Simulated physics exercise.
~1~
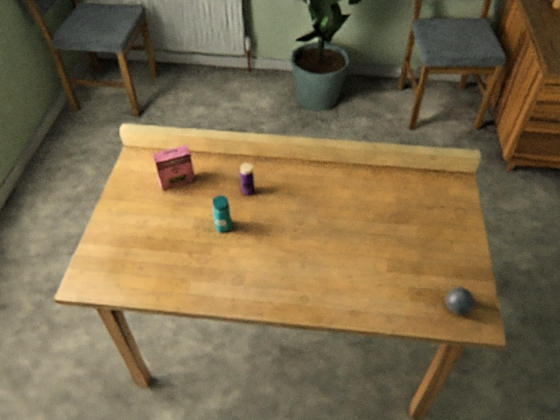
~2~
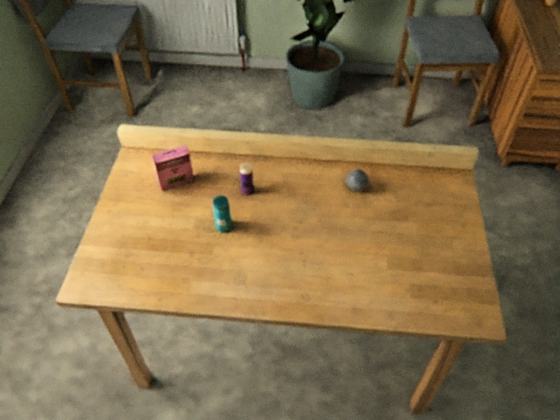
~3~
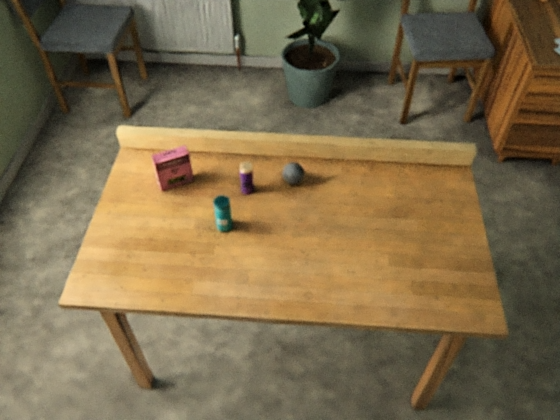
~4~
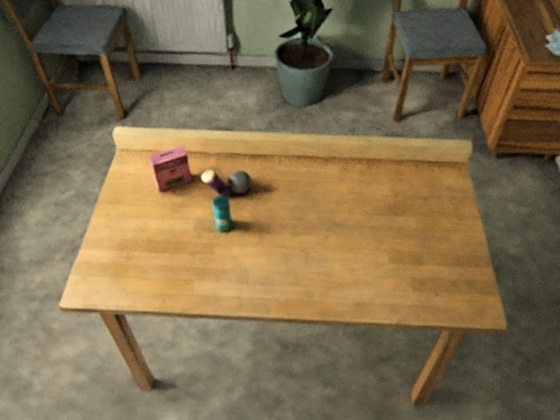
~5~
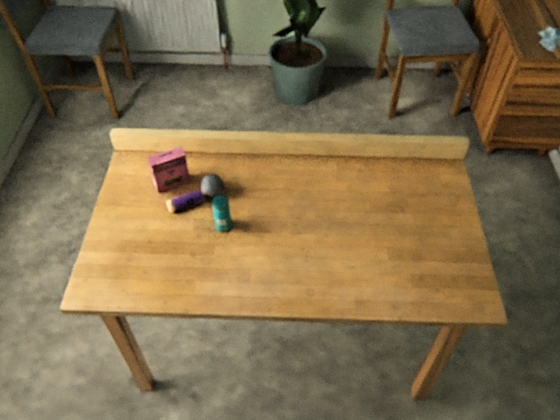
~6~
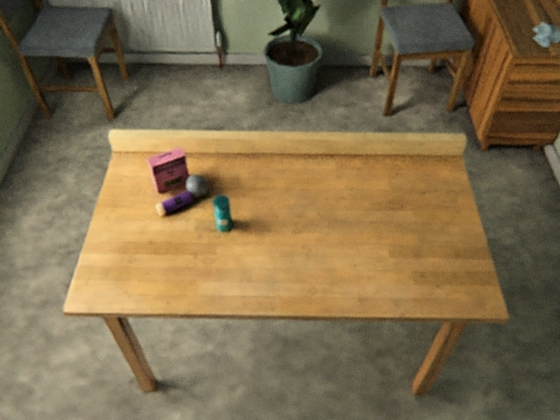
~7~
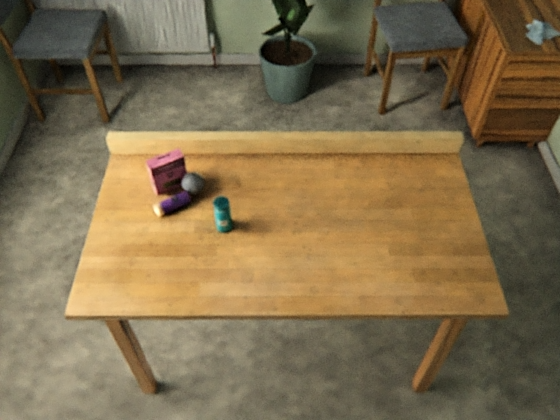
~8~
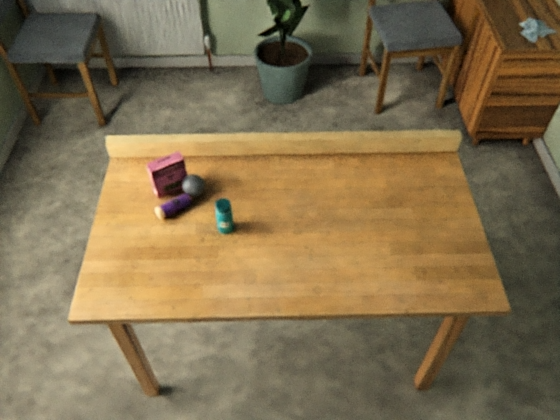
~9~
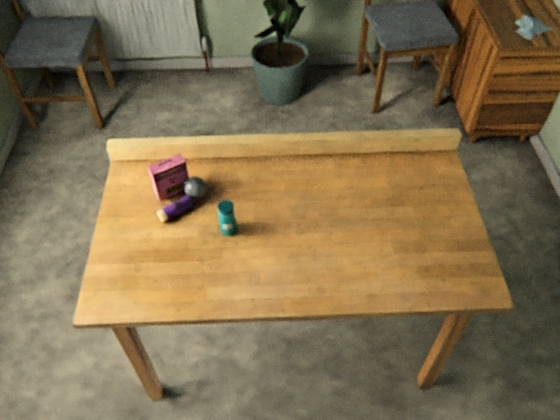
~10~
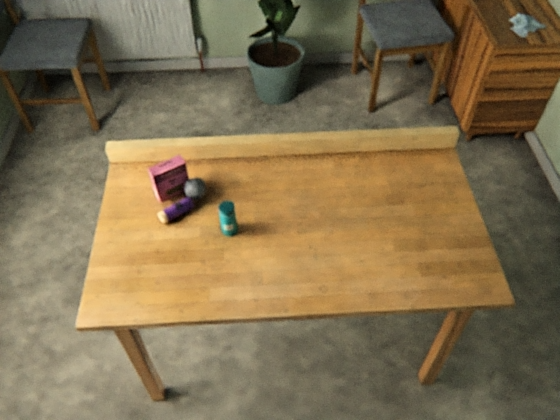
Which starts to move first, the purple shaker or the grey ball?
The grey ball moves first, rolling across the table while the purple shaker is still standing in its place. The shaker only starts to tip once the ball has come up to it.
